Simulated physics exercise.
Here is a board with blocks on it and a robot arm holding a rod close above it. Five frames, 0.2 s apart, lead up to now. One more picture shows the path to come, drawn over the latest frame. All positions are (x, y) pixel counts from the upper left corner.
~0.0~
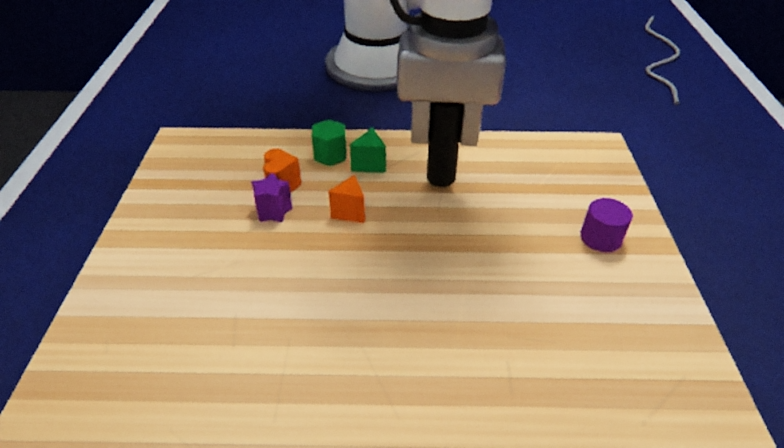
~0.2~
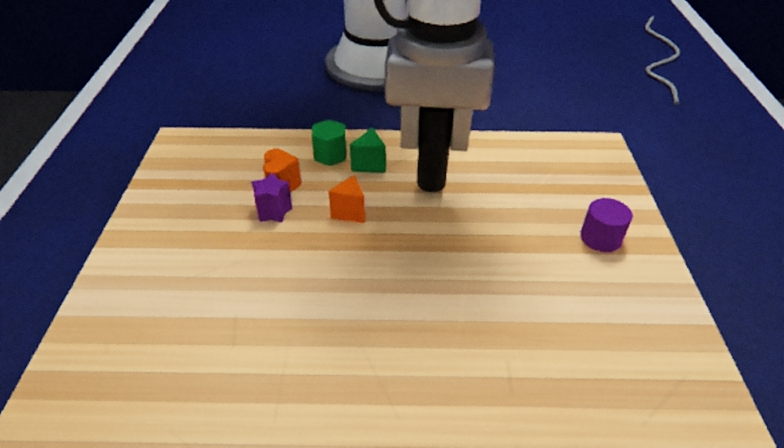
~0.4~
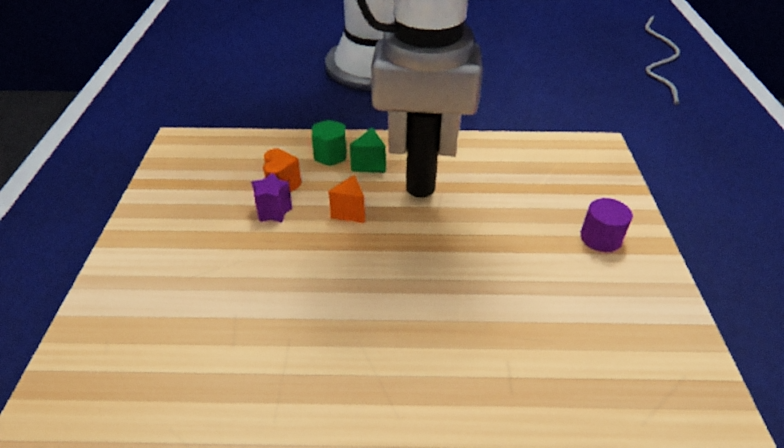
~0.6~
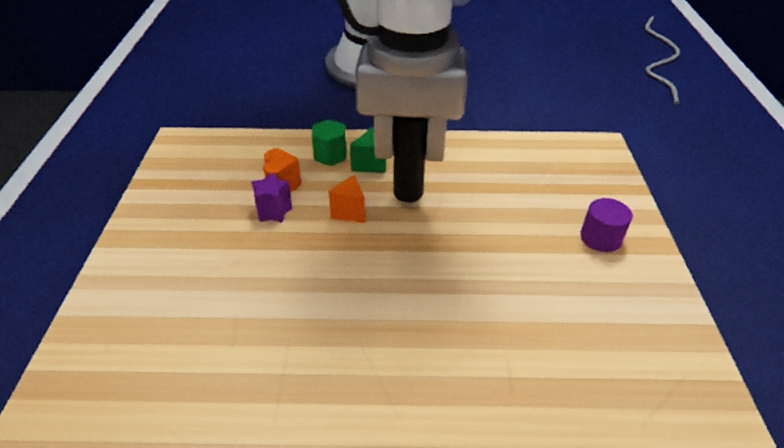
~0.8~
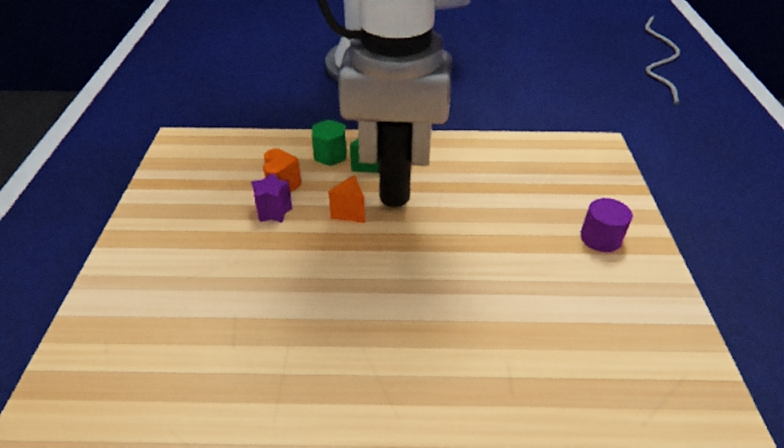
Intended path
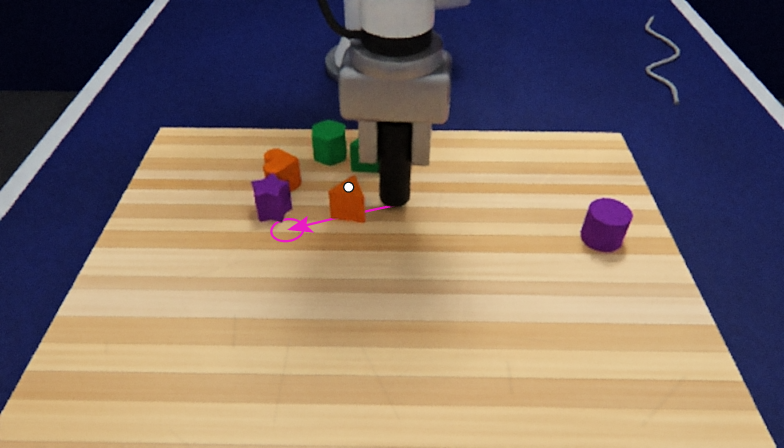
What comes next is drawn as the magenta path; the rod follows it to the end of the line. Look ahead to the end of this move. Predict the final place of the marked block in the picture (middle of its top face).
Somewhere near (254, 206).
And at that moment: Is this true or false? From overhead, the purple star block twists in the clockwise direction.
Answer: True.
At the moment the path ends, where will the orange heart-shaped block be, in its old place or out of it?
The answer is that it remains undisturbed.
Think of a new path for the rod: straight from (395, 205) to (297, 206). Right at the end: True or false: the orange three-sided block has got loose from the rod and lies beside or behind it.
Verdict: True.
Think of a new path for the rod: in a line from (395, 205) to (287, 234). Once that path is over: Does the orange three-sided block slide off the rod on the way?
No.
Path on the board, from (395, 205) to (287, 230); the dot is on the orange three-sided block.
On the path given first. One third of the way, rod (359, 205); orange three-sided block (331, 190).
Two thirds of the way, rod (323, 213); orange three-sided block (292, 198).
At the end, rod (286, 222); purple star block (261, 184), turned 45° clockwise; orange heart-shaped block in place; orange three-sided block (254, 206), turned 15° clockwise.
